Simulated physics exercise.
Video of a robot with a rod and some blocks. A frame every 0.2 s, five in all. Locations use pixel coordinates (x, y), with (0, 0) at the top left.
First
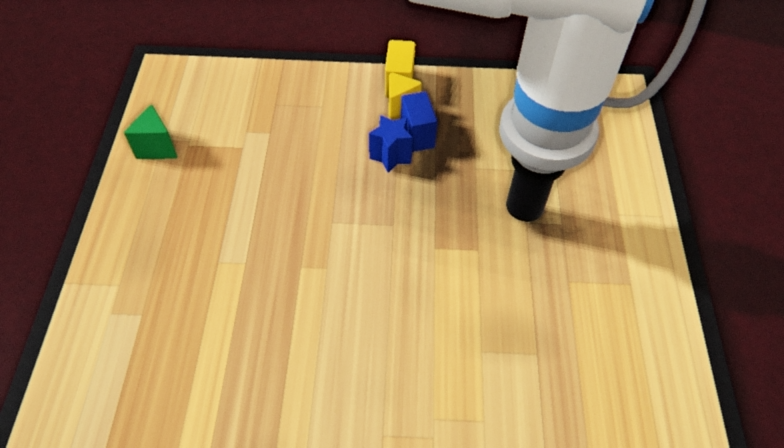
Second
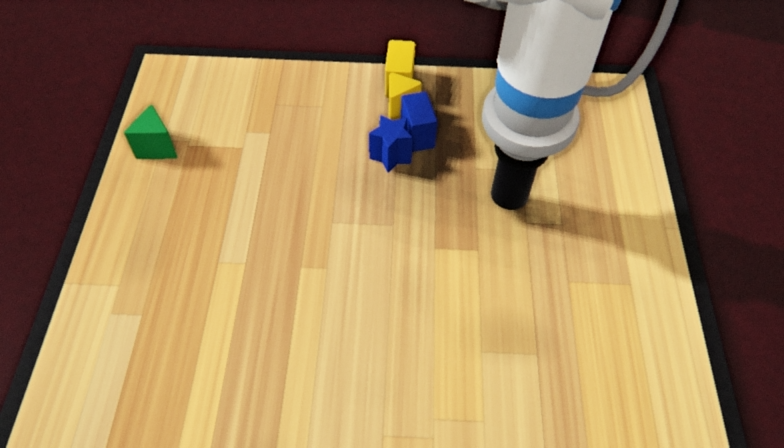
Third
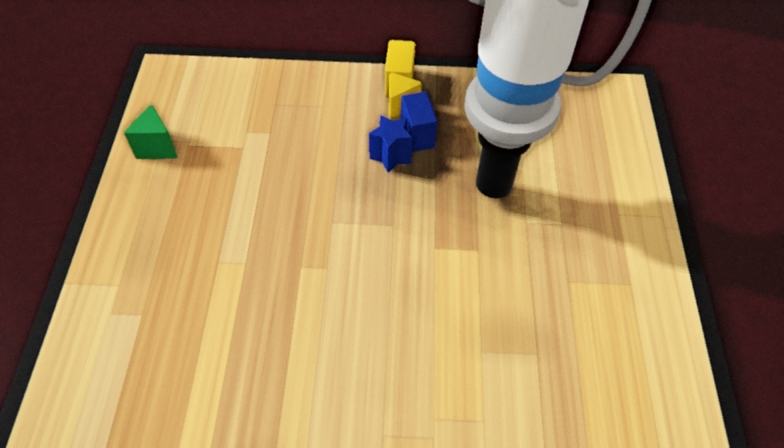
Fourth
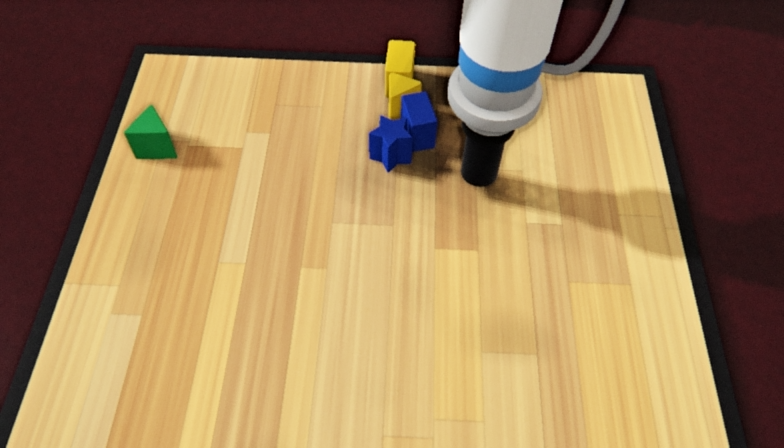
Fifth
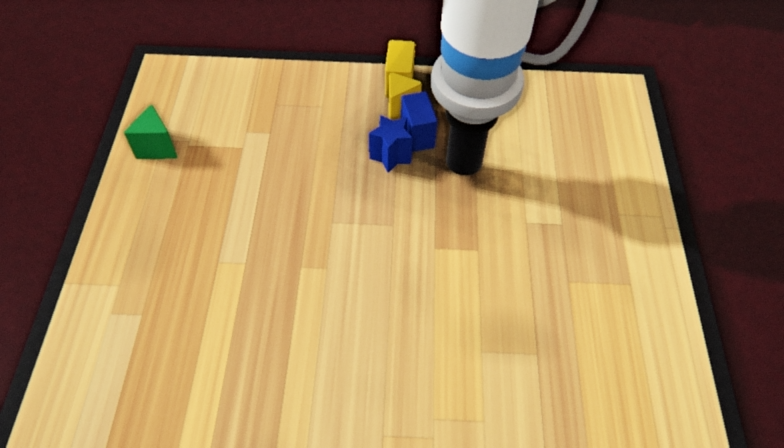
A robot arm slides its black rod left and upward across the board beside still blocks.
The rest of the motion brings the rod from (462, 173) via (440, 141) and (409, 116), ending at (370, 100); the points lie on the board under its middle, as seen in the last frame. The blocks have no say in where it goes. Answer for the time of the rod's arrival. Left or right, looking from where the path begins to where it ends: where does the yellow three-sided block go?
Over to the left.
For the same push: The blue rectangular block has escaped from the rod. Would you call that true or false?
Verdict: False.
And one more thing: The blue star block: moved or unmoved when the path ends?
Once the path is done, it remains where it sat before.
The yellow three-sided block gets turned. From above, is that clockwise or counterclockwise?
It spins anti-clockwise.
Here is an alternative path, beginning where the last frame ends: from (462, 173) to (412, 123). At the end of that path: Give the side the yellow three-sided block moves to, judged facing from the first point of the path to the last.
The answer is left: Facing from the path's start to its end, that's where the yellow three-sided block shifts.
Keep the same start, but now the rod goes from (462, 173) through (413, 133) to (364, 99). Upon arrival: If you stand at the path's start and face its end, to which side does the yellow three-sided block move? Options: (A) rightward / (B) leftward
B
What follows on the original path. One third of the way, rod (442, 129); yellow three-sided block (387, 79); blue rectangular block (405, 99), turned 15° anticlockwise.
Two thirds of the way, rod (409, 104); yellow three-sided block (345, 67), turned 20° anticlockwise; blue rectangular block (370, 81), turned 40° anticlockwise.
At the end, rod (370, 88); blue star block unmoved; yellow rectangular block (397, 51), turned 20° clockwise; yellow three-sided block (302, 60), turned 40° anticlockwise; blue rectangular block (330, 70), turned 60° anticlockwise.
